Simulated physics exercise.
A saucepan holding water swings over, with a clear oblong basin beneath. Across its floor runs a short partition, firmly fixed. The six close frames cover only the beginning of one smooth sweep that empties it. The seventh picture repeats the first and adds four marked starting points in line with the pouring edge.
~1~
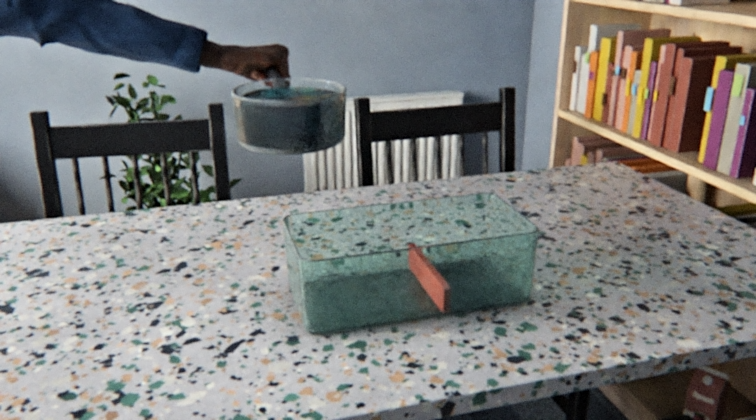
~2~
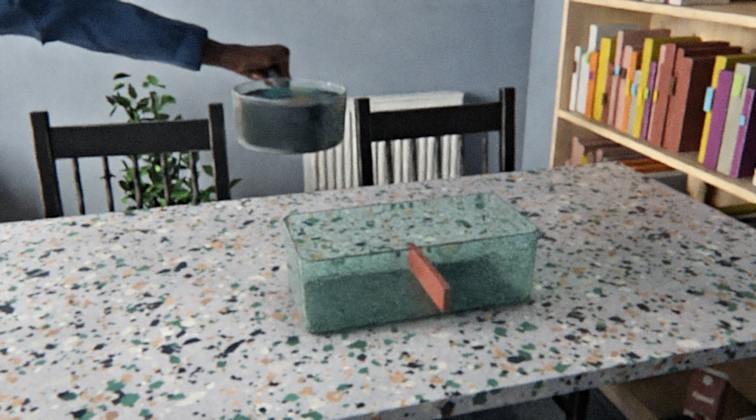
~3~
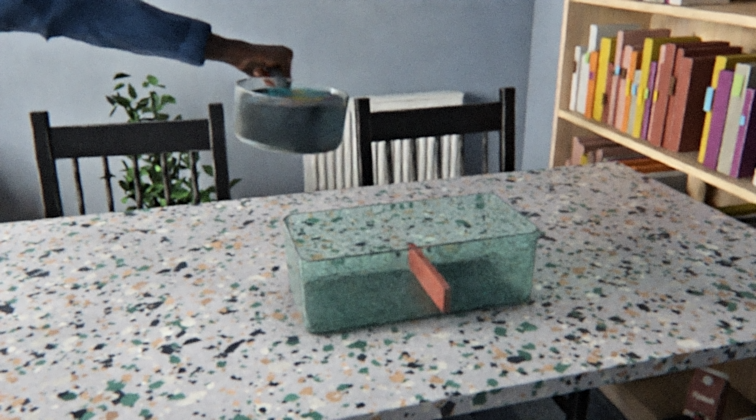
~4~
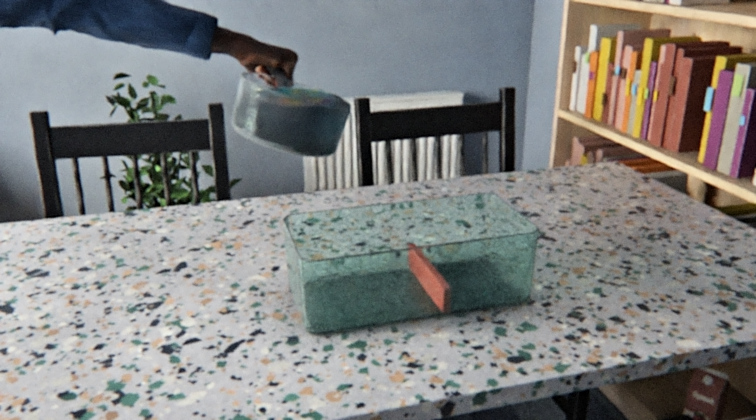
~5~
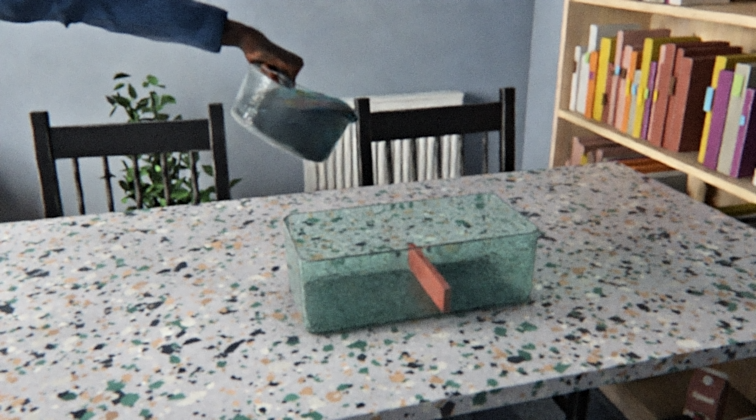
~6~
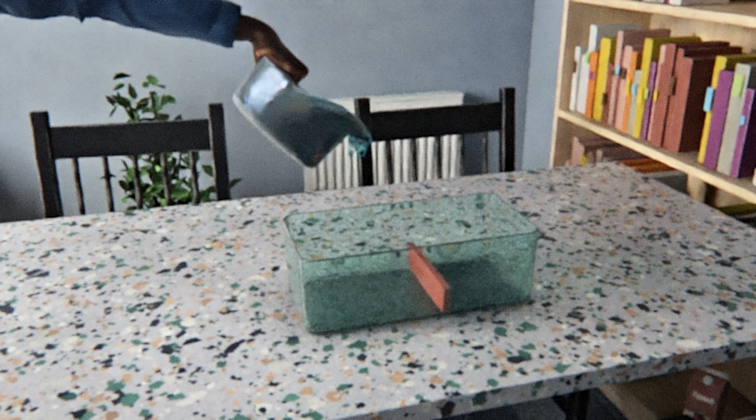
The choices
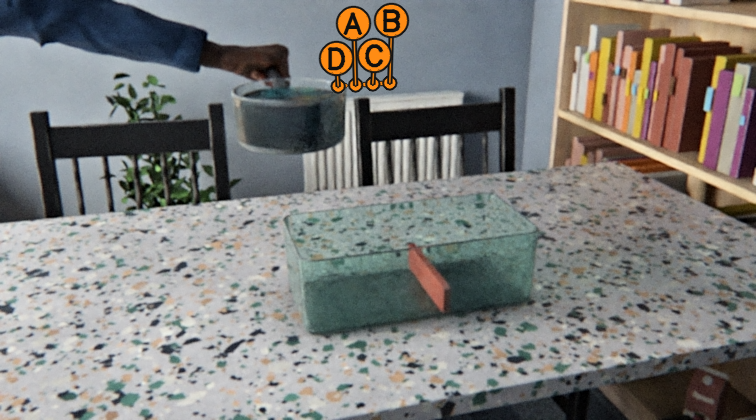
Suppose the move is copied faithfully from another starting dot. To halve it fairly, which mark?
Take B.
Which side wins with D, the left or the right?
More ends on the left.
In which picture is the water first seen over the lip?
Picture 4.
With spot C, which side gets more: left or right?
More ends on the left.
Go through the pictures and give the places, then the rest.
Upright, lip at (342, 85); basin from (304, 333) to (528, 298); top of the wall at (428, 264); nothing has left yet, in the first frame.
Tipped about 2°, lip at (343, 87); nothing has left yet, in the second frame.
Tipped about 8°, lip at (345, 93); nothing has left yet, in the third frame.
Tipped about 18°, lip at (347, 102); water is over the lip, down to (347, 102), in the fourth frame.
Tipped about 31°, lip at (348, 115); water is over the lip, down to (352, 119), in the fifth frame.
Tipped about 45°, lip at (345, 129); water is over the lip, down to (359, 149), in the sixth frame.
In orange, A at (355, 85); B at (389, 82); C at (372, 84); D at (338, 86).
With A, about 85 % ends left of the wall and 11 % right of it; 4 % is lost outside.
With B, about 48 % ends left of the wall and 50 % right of it.
With C, about 67 % ends left of the wall and 27 % right of it; 5 % is lost outside.
With D, about 81 % ends left of the wall and 12 % right of it; 7 % is lost outside.
